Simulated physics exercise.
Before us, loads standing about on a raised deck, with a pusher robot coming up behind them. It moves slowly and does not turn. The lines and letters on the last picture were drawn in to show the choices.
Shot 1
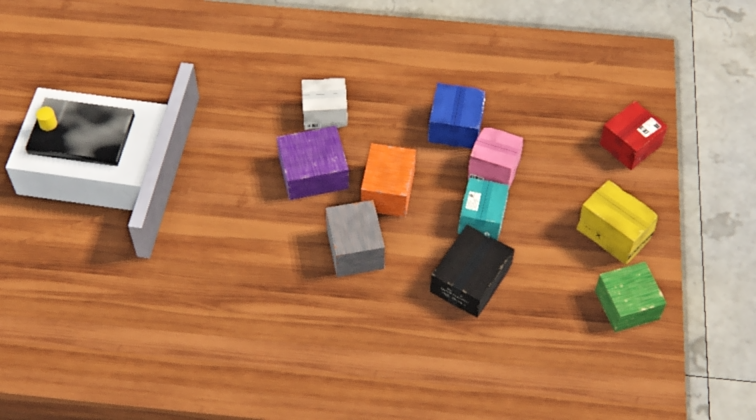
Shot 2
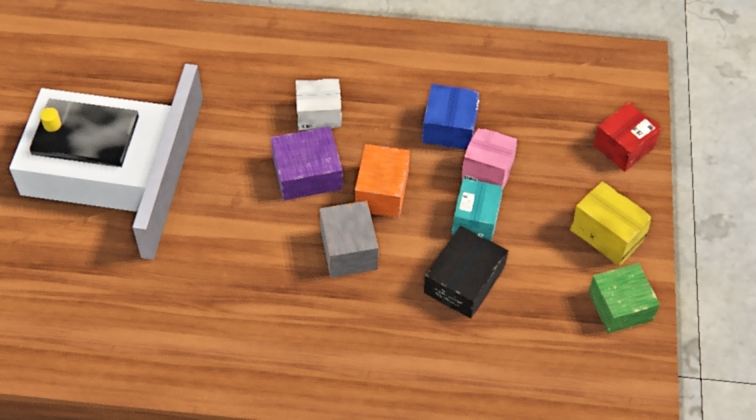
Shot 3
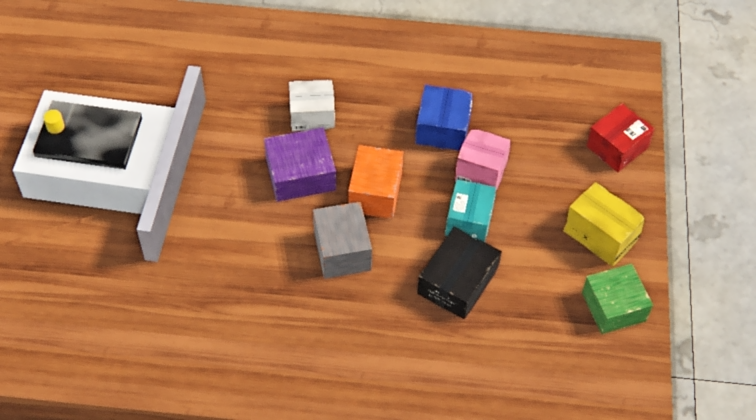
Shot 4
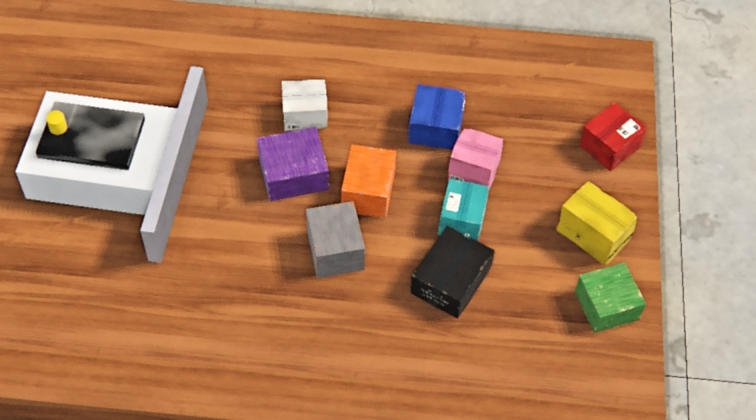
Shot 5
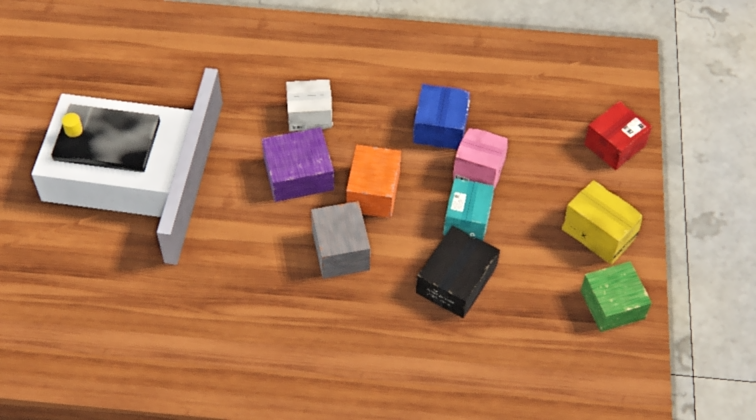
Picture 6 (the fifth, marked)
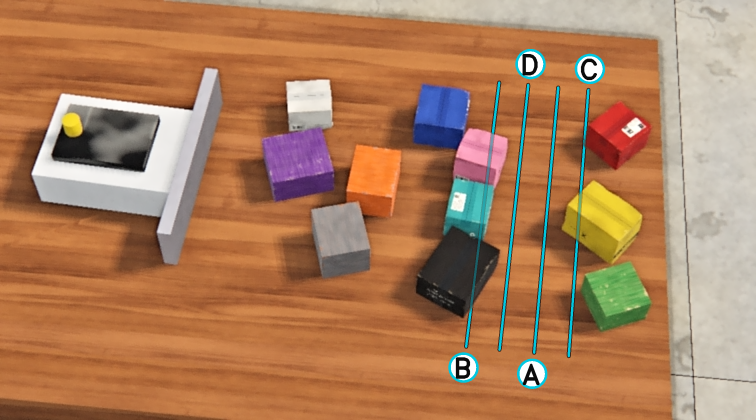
White pusher robot with a flat grey blade creeping right across a wooden deck, narrowing the gap to scattered, unmoving coloured boxes.
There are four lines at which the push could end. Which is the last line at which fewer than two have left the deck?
Line D.
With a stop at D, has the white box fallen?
No.
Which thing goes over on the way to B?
It is the yellow box.
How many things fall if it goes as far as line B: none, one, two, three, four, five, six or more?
In all, one.
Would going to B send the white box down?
By then, no.
On the copy, A at (547, 211); B at (484, 205); C at (579, 213); D at (515, 208).
On D. First, robot (230, 147); white box (350, 113); purple crate (345, 178).
Then, robot (346, 157); yellow box (612, 223); turquoise parcel (553, 218).
Finally, robot (437, 165); yellow box over the edge; red parcel (650, 130); one fallen.
By contrast, A drops four; B is within the limit but short; C drops four.
